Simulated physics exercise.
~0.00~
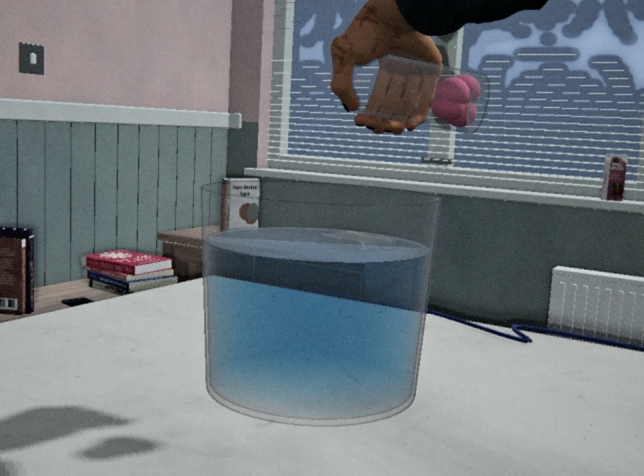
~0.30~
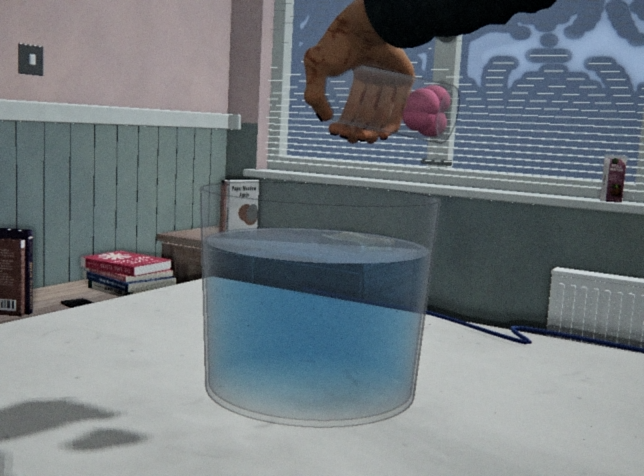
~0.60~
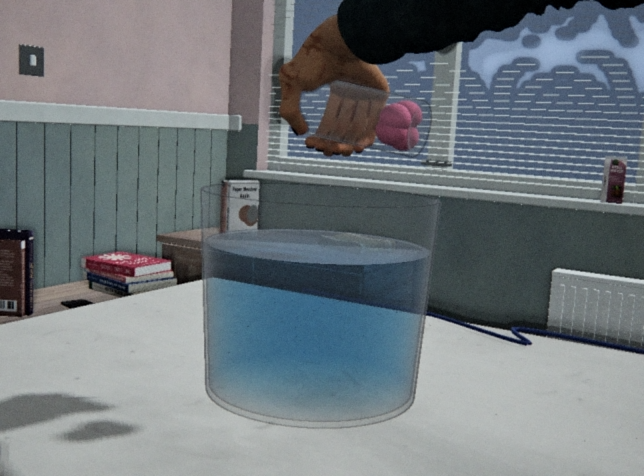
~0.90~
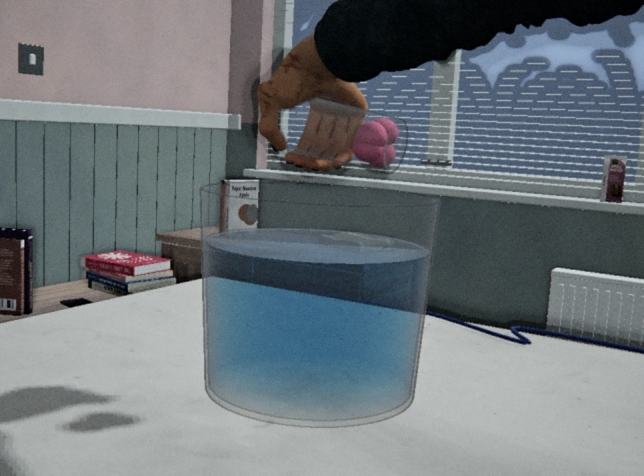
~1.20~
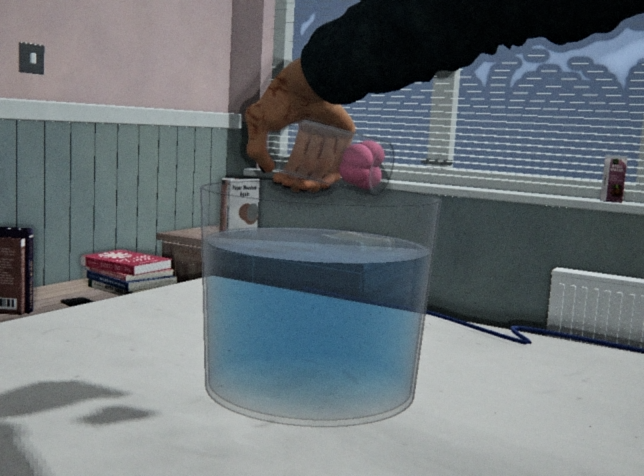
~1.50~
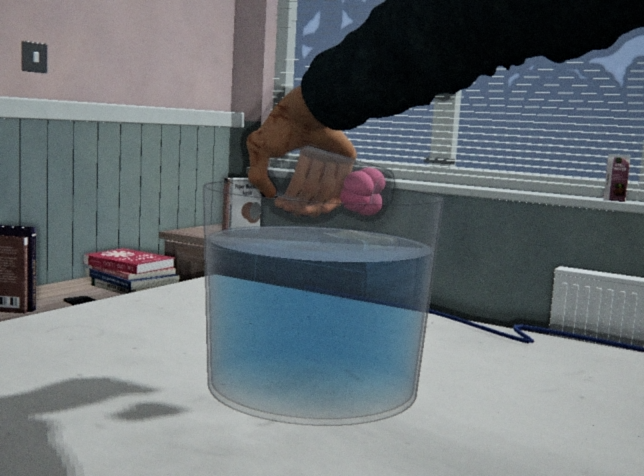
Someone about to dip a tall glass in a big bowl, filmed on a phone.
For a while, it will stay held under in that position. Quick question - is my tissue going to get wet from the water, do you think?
Drenched.
Around 2.0 s, the tall glass enters the water.
Around 2.6 s, water pours in as the air escapes.
Around 4.0 s, the tall glass is under, flooded, and the tissue is wet.
